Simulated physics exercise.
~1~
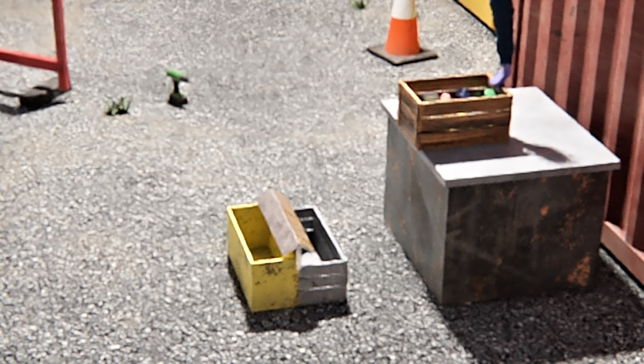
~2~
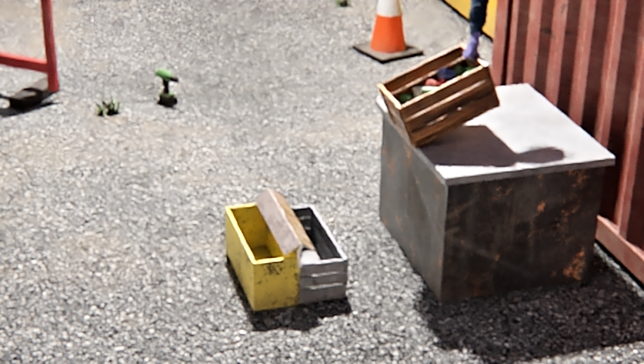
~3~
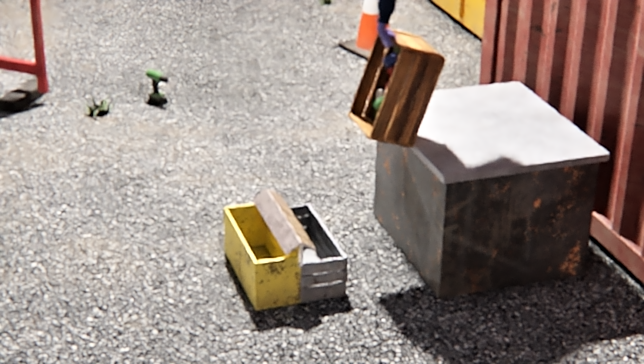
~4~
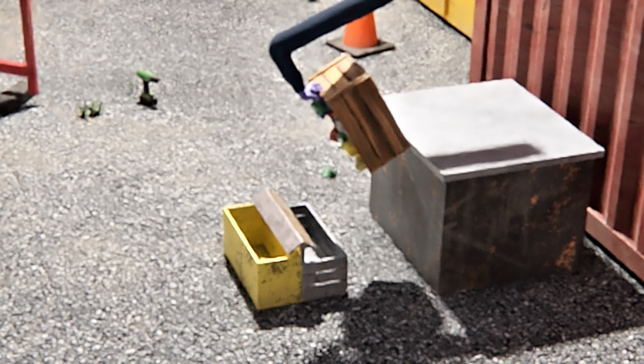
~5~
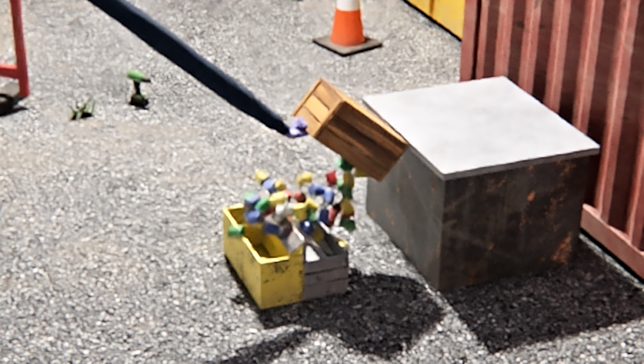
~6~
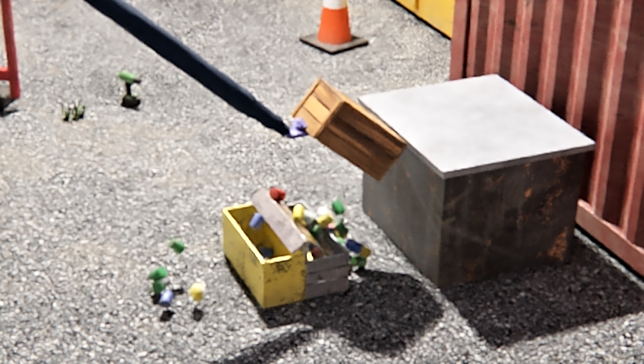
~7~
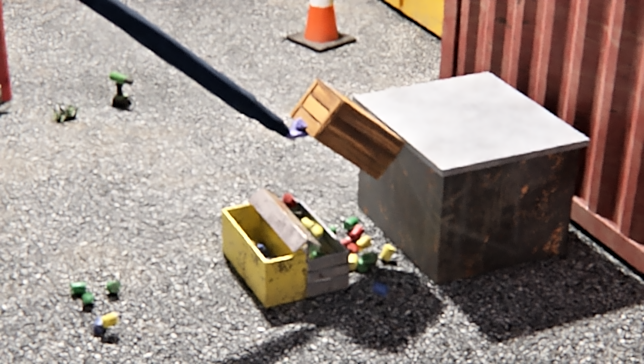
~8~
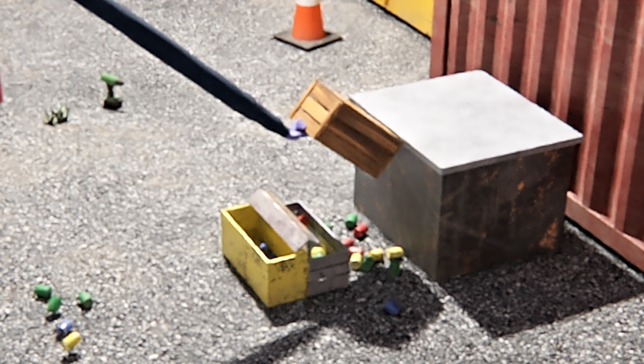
The clip opens on a wooden crate of small colourful pieces resting on a grey, rust-marked bench, with a grey tote and a yellow tub joined beneath a ridge on the gravel below. A dark arm with a purple hand lifts the back of the crate and swings it up and over to the left. The first pieces slip out, then the load pours down in a cluster. Pieces strike the ridge and containers, some bouncing away. The crate stays tipped as the pieces settle, many in the tote, some in the tub, and others scattered on the ground to either side.
